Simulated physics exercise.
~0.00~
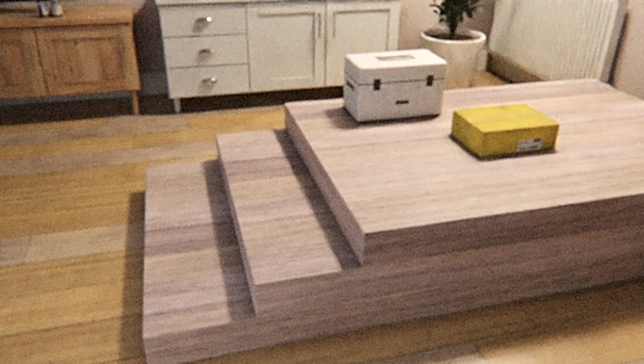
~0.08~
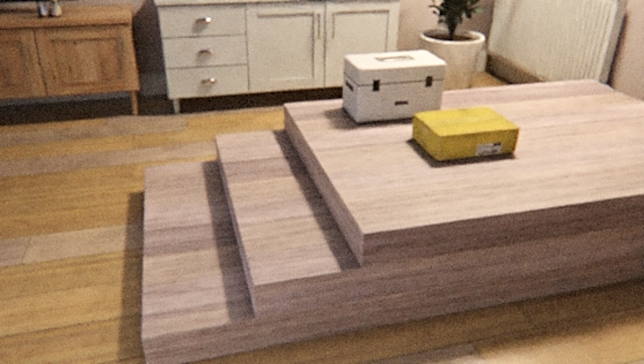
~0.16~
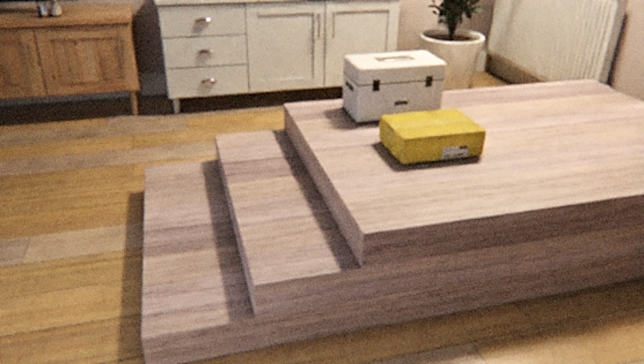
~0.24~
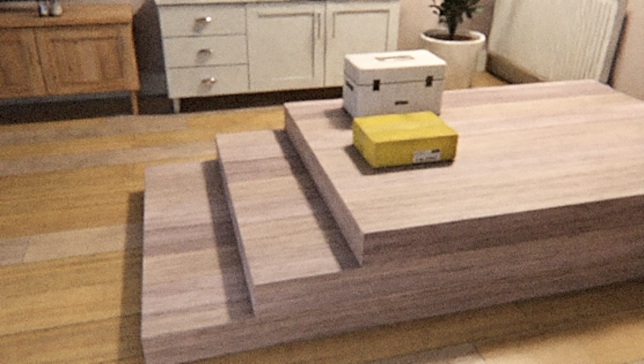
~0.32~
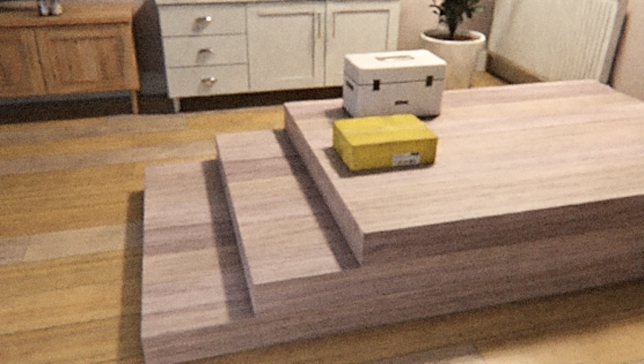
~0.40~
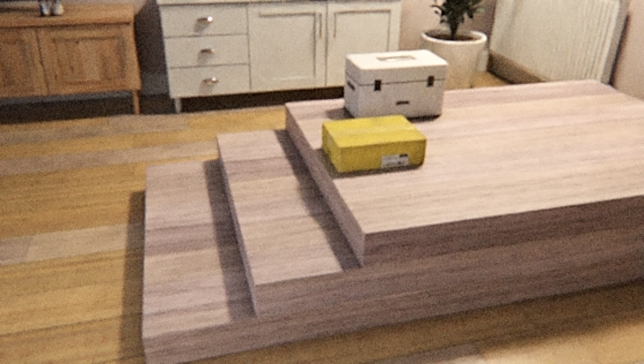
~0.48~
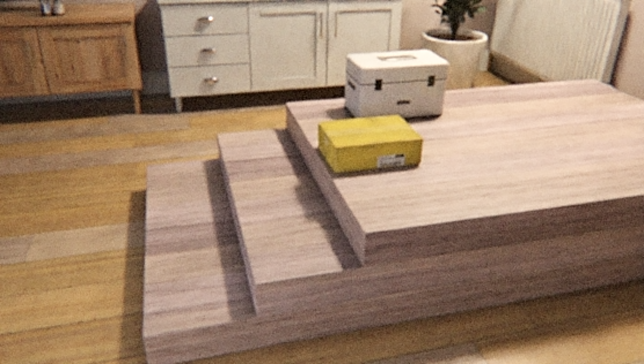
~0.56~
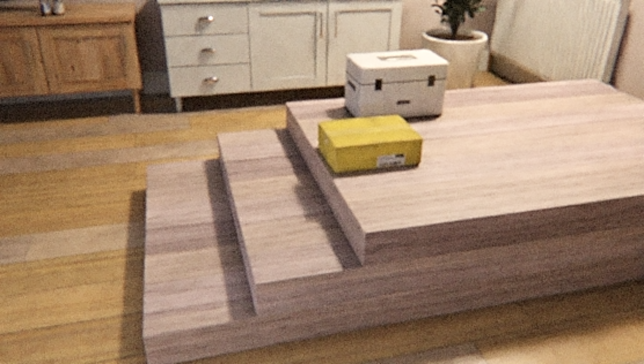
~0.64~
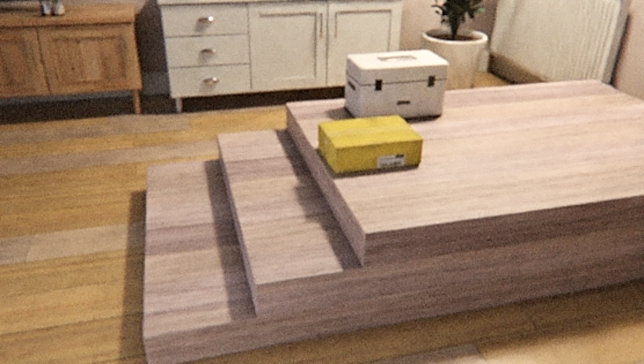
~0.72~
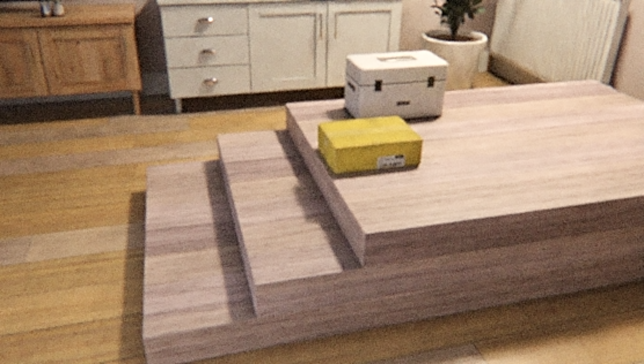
The clip shows a white toolbox and a yellow parcel on a low wooden platform with steps at its left. The parcel slides left across the landing, passing in front of the toolbox, slows, and comes to rest near the edge above the steps, while the toolbox stays in place.
